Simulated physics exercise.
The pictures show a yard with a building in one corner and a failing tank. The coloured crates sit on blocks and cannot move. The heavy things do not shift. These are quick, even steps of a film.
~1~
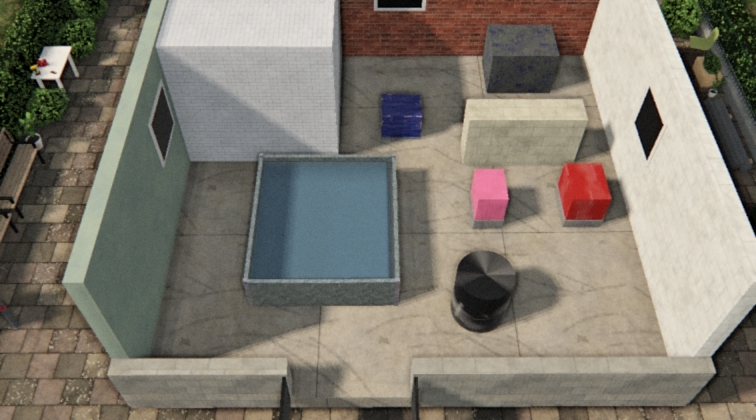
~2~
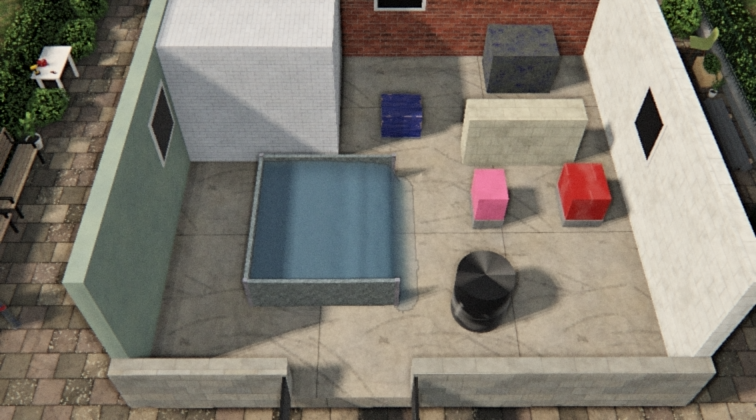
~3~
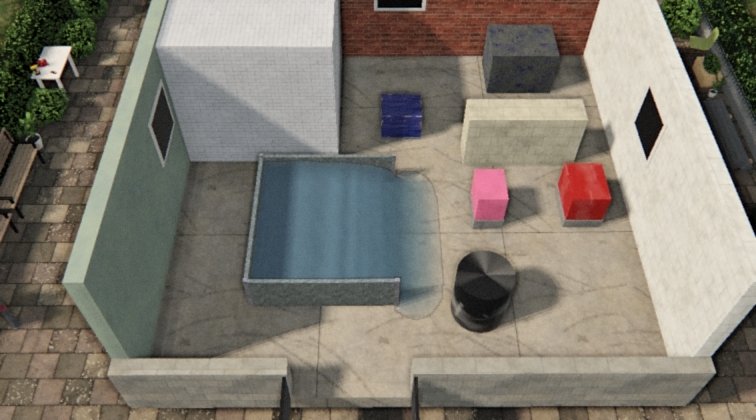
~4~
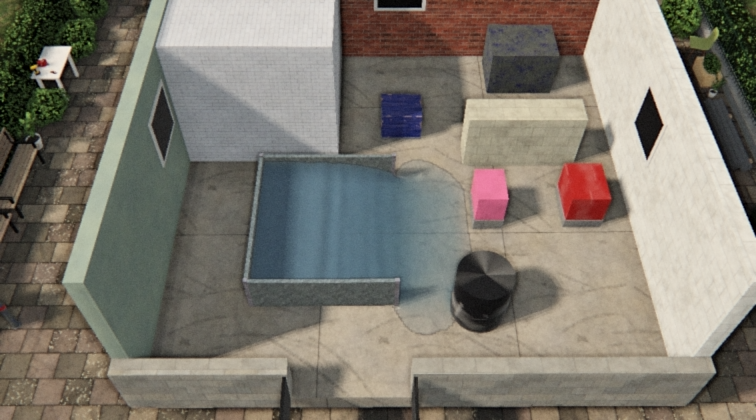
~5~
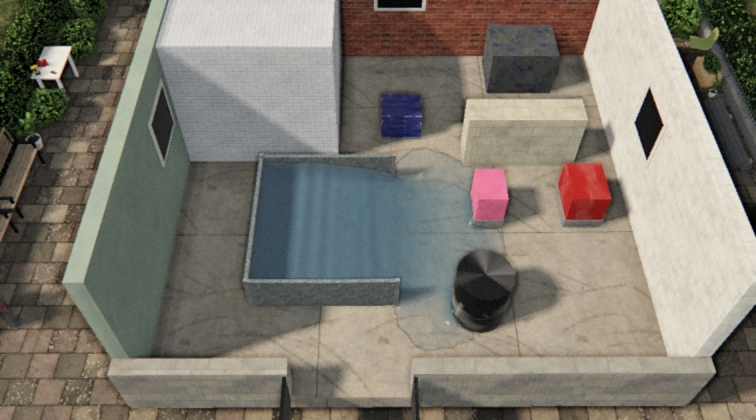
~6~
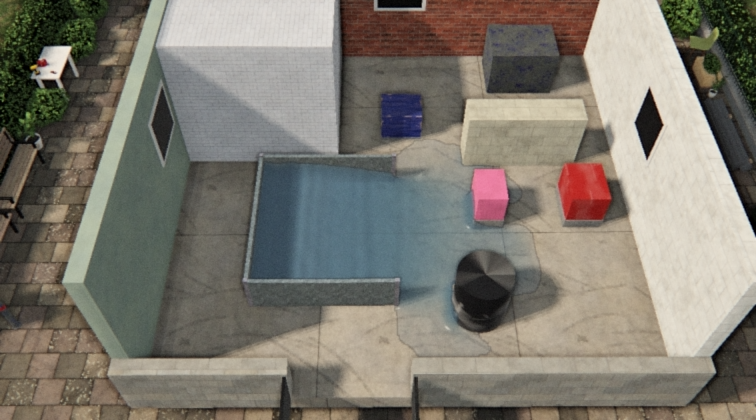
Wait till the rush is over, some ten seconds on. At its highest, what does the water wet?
In the end: The red crate is wetted; the pink crate is wetted; the blue crate is wetted.
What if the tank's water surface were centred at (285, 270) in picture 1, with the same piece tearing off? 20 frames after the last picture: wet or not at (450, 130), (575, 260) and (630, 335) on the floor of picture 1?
In turn: Under water, flooded, awash.
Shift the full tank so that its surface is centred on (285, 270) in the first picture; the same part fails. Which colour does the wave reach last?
The blue crate.
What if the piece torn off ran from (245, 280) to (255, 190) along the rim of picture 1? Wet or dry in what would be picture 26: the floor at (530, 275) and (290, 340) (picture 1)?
In that order: Free of water, flooded.
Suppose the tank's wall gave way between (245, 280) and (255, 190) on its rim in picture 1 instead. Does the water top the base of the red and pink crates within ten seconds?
The red one stays dry; the pink one remains dry.
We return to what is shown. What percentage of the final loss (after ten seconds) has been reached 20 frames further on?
Close to 15 %.
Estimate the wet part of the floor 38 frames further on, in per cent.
Close to 85 %.
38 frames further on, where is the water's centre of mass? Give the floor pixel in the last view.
Roughly at (463, 228).
A moment on, water covers 30 % of the floor; the red crate water round its plinth, the pink crate water round its plinth, the blue crate water round its plinth.
Next, water covers 45 % of the floor; the red crate water round its plinth, the pink crate water round its plinth, the blue crate water round its plinth.
Then, water covers 65 % of the floor; the red crate water round its plinth, the pink crate water round its plinth, the blue crate water round its plinth.
Later, water covers 85 % of the floor; the red crate water round its plinth, the pink crate water round its plinth, the blue crate water round its plinth.
In the end, water covers 100 % of the floor; the red crate was topped, the pink crate was topped, the blue crate was topped.
